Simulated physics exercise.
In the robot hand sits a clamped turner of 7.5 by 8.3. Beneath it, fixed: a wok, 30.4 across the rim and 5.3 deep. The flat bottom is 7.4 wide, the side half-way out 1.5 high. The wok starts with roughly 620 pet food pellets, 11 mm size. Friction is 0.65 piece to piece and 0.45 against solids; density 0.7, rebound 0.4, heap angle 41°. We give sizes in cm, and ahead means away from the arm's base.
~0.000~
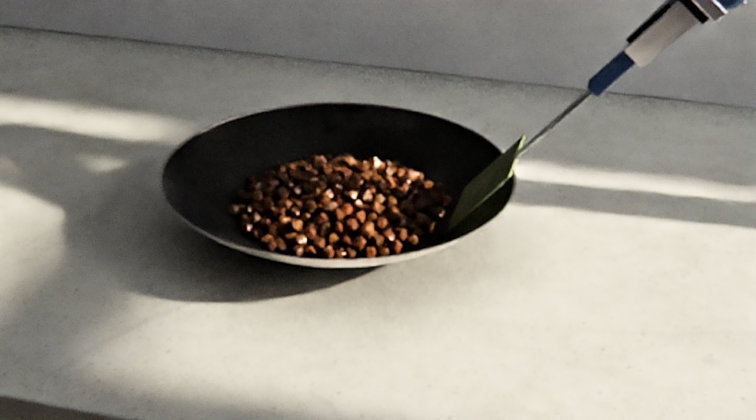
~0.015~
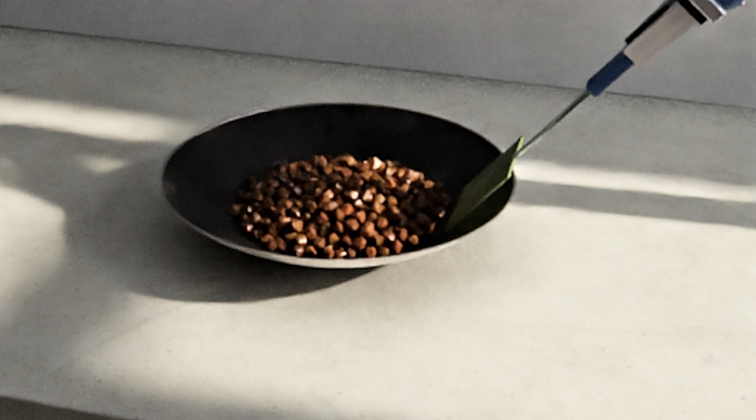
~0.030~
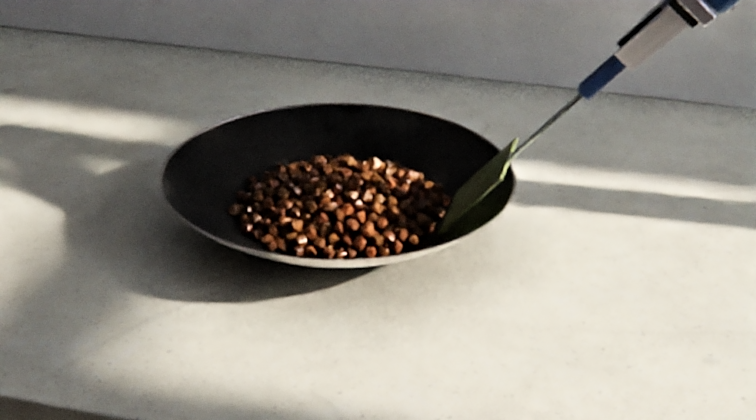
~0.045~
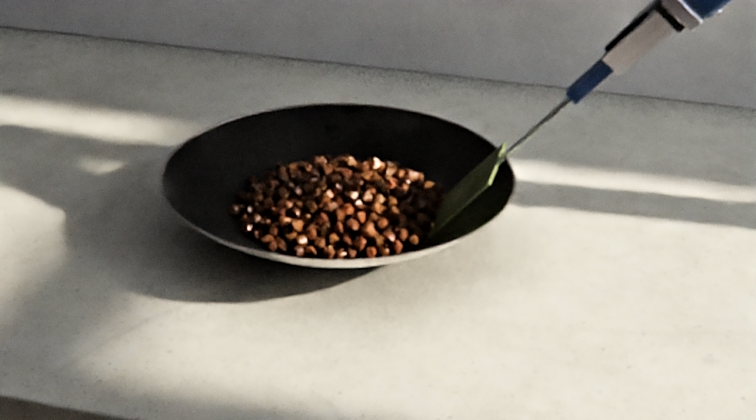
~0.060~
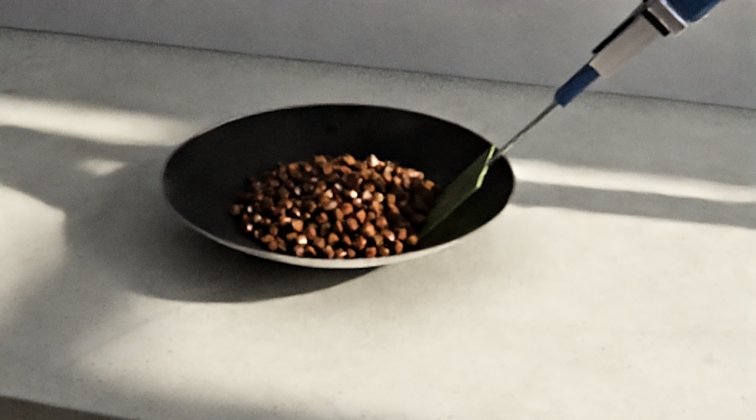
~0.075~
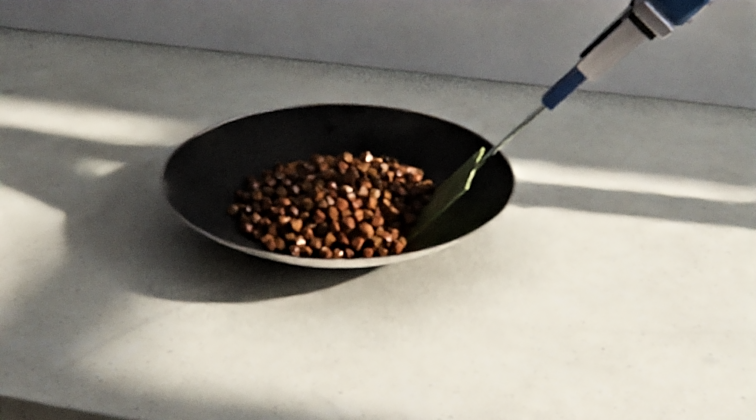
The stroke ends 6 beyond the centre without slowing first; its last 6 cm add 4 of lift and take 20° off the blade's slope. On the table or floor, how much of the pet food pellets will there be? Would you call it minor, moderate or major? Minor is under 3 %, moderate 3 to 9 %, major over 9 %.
I would call it minor.
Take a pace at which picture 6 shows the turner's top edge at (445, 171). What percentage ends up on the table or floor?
About 20 per cent.
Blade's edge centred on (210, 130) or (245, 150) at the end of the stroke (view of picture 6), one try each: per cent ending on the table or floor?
Close to 35 and close to 20 per cent, respectively.
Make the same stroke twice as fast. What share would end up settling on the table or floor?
Approx. 25 per cent.
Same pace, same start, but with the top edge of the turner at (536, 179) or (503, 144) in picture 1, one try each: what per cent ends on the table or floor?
I'd say near 0 per cent for the first and near 0 per cent for the second.
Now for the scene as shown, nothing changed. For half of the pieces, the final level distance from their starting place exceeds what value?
Around 6 cm, measured level.
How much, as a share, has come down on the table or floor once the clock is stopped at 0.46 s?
Around 0 percent.
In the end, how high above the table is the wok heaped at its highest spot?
It reaches about 7.5 cm.
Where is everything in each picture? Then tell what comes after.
The first frame shows turner top edge at (518, 155), sloping 50°; upper third of the load around (339, 190), from x 235 to 445, top at y 160; 617 in the wok.
The second frame shows turner top edge at (516, 156), sloping 50°; upper third of the load around (340, 190), from x 235 to 445, top at y 160.
The third frame shows turner top edge at (509, 158), sloping 50°; upper third of the load around (340, 190), from x 235 to 445, top at y 160.
The fourth frame shows turner top edge at (498, 162), sloping 50°; upper third of the load around (340, 191), from x 235 to 440, top at y 160.
The fifth frame shows turner top edge at (487, 165), sloping 50°; upper third of the load around (342, 189), from x 235 to 435, top at y 160.
The sixth frame shows turner top edge at (475, 168), sloping 50°; upper third of the load around (342, 186), from x 235 to 430, top at y 160; 617 in the wok.
After 0.15 s, sloping 50°, highest piece 6 above the table; 617 in the wok.
After 0.23 s, sloping 42°, highest piece 6 above the table; 617 in the wok.
After 0.46 s, sloping 30°, highest piece 7 above the table; 614 in the wok, 3 on the table or floor.
After 1.51 s, sloping 30°, highest piece 7 above the table; 613 in the wok, 4 on the table or floor.
At rest, 613 in the wok, 4 on the table or floor. That is 1 % on the table or floor.
